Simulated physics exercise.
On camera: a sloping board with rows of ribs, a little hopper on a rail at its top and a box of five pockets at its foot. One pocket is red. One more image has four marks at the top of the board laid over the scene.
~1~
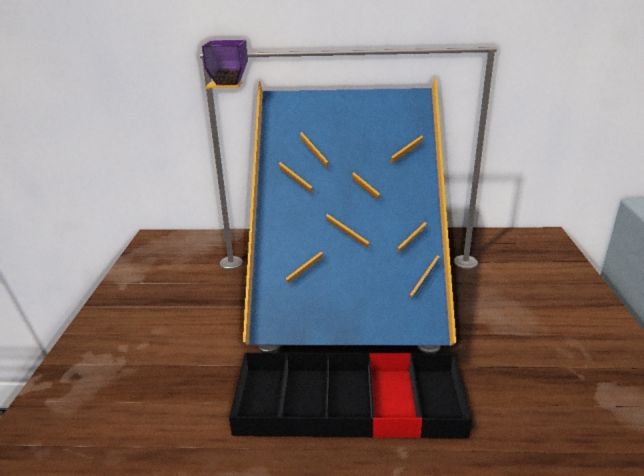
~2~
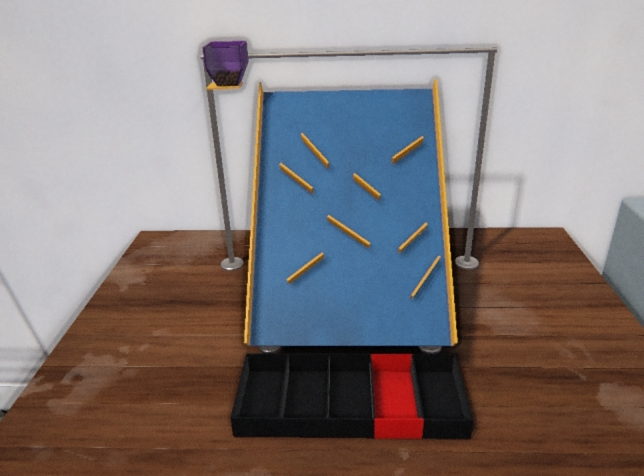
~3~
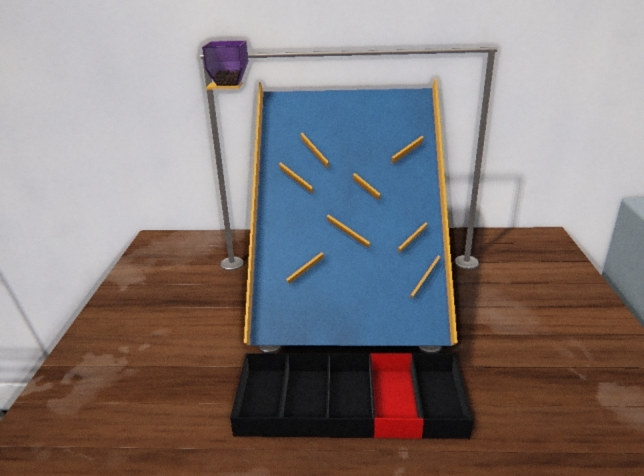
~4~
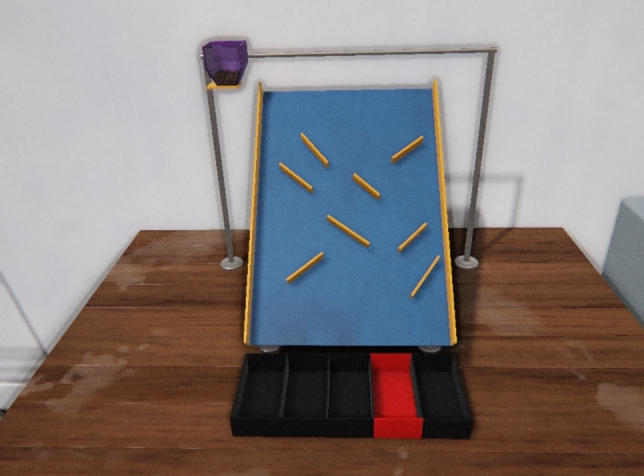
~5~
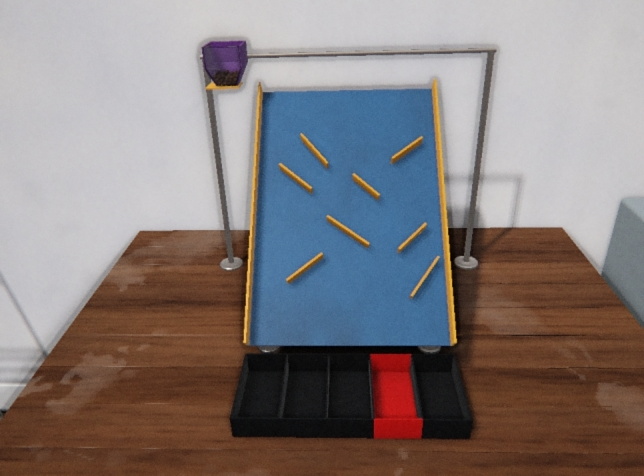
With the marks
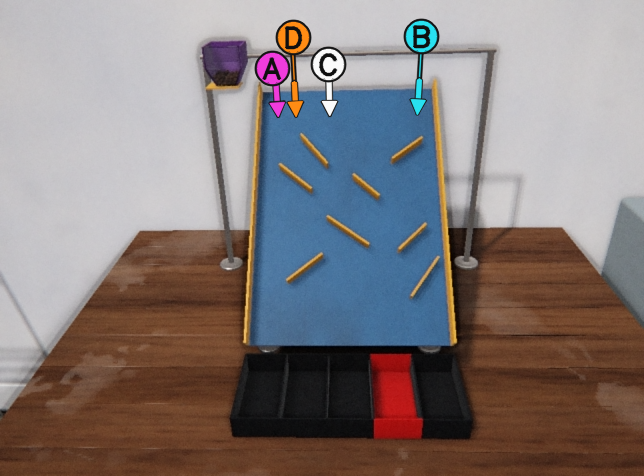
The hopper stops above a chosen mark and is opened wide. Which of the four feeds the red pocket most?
Take C.
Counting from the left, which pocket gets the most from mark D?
The fourth from the left.
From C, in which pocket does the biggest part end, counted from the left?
It is the fourth one.
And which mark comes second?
Mark D.
On the marked copy, mark A meets the board at (277, 111); mark B meets the board at (417, 108); mark C meets the board at (329, 110); mark D meets the board at (295, 111).
With A, about a quarter in the red pocket, about half in other pockets, a small part outside the box.
With B, about a quarter in the red pocket, most in other pockets, a stray few outside the box.
With C, most in the red pocket, about a quarter in other pockets.
With D, about half in the red pocket, about a third in other pockets, a small part outside the box.
